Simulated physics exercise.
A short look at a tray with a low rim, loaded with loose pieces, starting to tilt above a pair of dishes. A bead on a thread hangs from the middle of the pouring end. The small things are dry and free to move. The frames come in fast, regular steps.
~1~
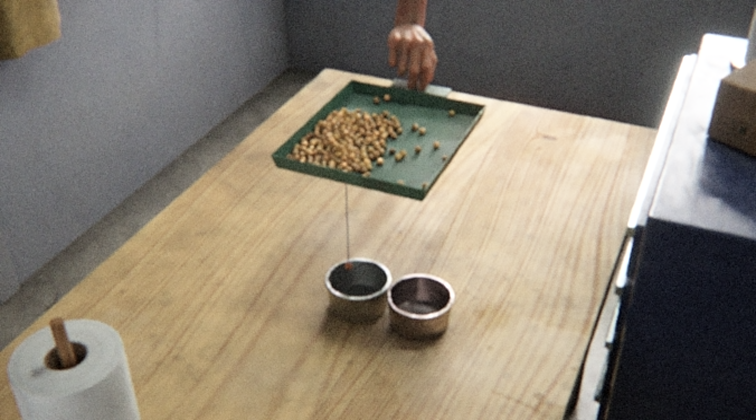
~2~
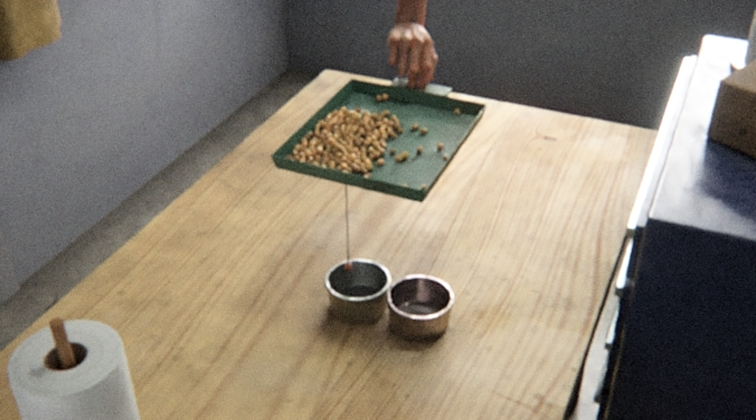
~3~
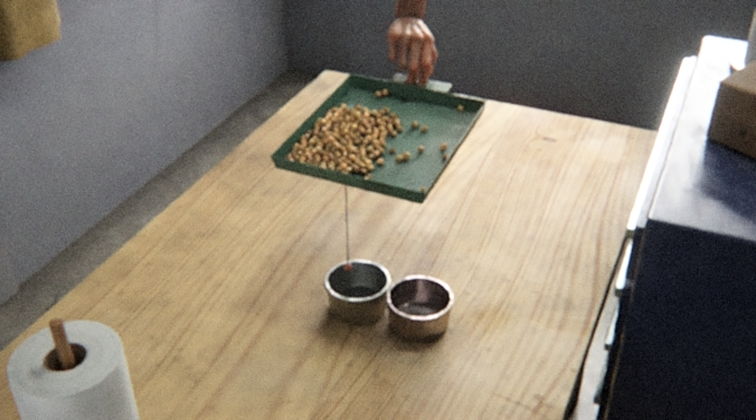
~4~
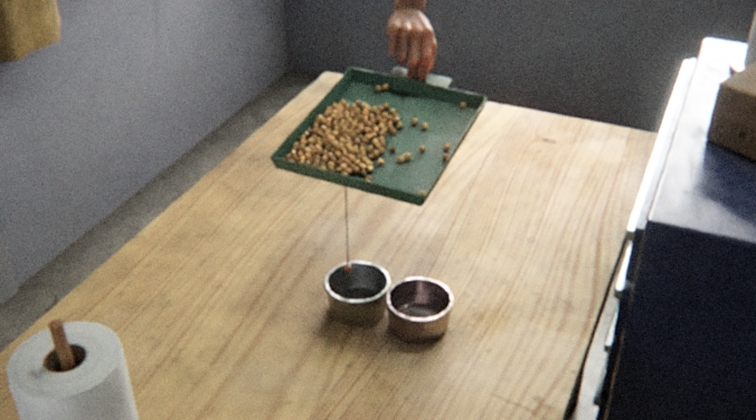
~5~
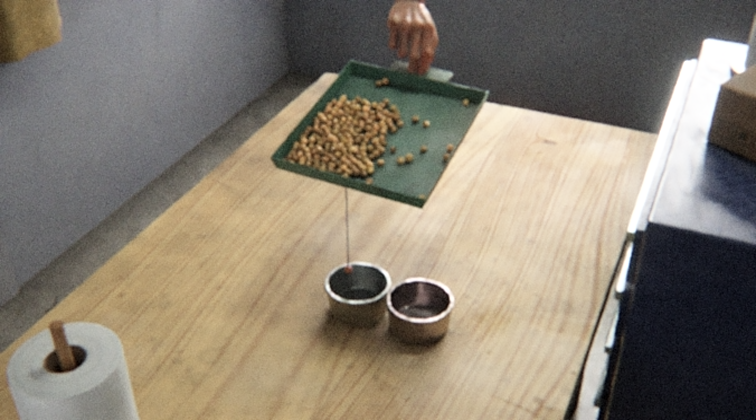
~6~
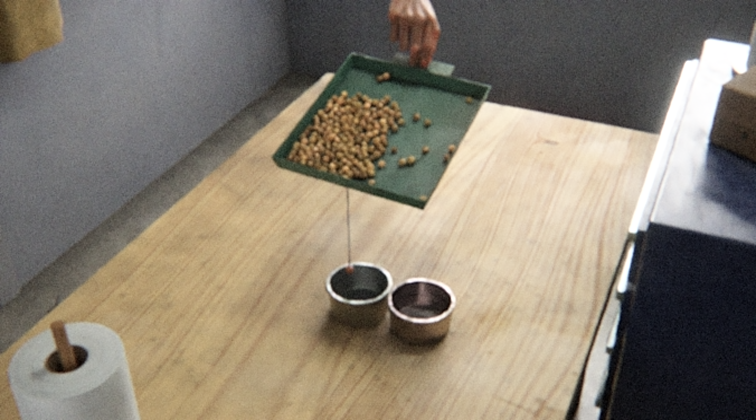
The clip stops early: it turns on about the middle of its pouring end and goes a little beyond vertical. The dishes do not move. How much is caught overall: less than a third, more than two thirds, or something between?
In the dishes lies from one third to two thirds of it.
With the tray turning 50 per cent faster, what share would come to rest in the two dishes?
About 50 per cent.
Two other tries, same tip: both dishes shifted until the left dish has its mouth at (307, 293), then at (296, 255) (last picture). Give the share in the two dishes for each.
The first gives 50 %, the second 0 %.
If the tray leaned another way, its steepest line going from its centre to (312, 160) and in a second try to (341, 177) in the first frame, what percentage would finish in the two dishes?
Roughly 0 per cent, and 0 per cent.
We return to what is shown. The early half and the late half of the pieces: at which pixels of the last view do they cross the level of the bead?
Around (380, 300) and then (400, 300).
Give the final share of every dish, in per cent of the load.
Left dish: 0 %, right dish: 50 %.
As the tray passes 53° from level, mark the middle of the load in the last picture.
Roughly at (365, 167).
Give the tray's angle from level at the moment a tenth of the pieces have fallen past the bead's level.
At about 75°.
Soon after the last picture, tray tipped steeply; nearly all on the tray; a stray few in the air.
A little later, tray tipped right over; about a quarter on the tray; about a quarter in the right dish; a stray few in the left dish; about a third outside both; about a quarter in the air.
Later still, tray tipped past a quarter turn; about half in the right dish; a stray few in the left dish; about half outside both.
By the end, tray tipped past a quarter turn; about half in the right dish; a stray few in the left dish; about half outside both.
